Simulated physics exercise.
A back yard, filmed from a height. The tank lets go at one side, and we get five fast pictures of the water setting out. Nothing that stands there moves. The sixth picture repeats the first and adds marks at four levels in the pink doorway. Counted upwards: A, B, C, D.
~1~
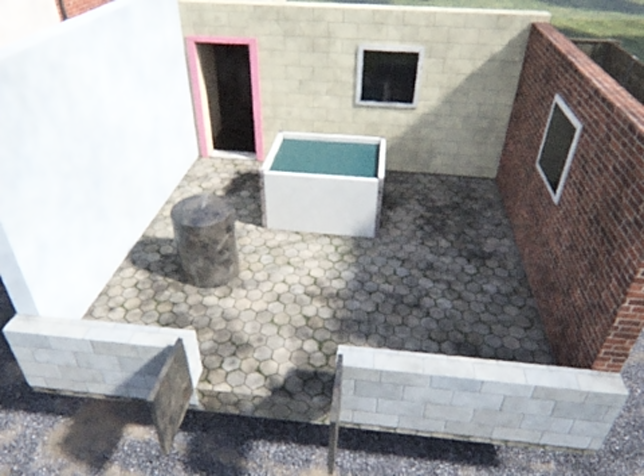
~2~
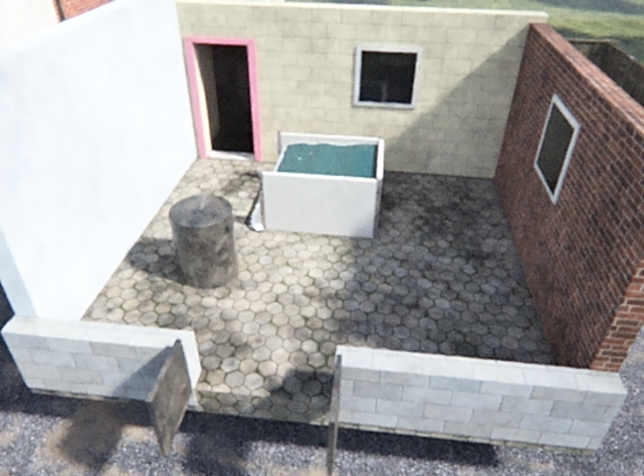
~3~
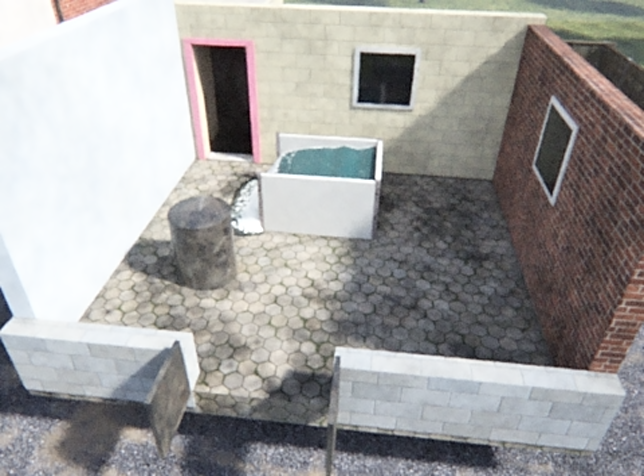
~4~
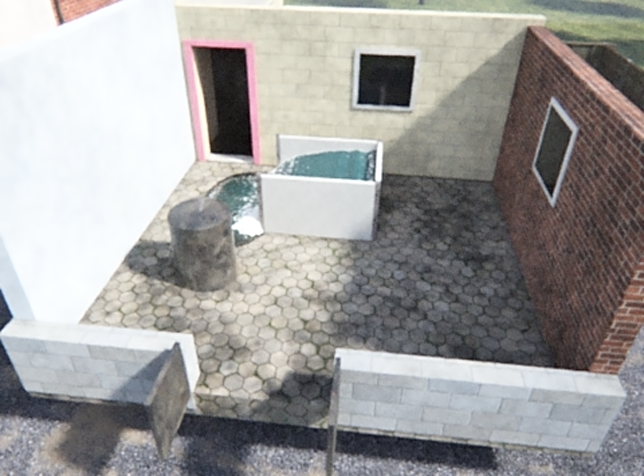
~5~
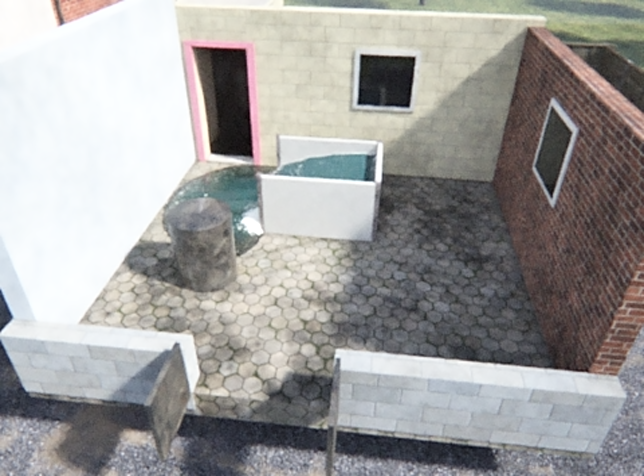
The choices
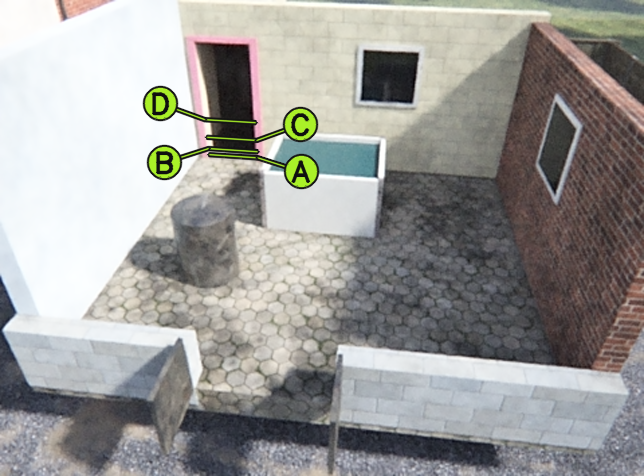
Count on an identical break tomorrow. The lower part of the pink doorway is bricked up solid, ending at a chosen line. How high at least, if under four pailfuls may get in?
That is line C.
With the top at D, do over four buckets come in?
No, not at all.
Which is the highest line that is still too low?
It is B.
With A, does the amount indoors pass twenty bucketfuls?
Yes.
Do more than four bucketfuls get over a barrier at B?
Yes.
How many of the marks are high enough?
Two of the four.
On the marked copy, A at (233, 156); B at (232, 150); C at (231, 138); D at (230, 121); from the bottom up A, B, C, D.
If A is chosen, dozens of bucketfuls pour in.
If B is chosen, about 12 bucketfuls get in.
If C is chosen, a bucket or two gets in.
If D is chosen, nothing gets over.
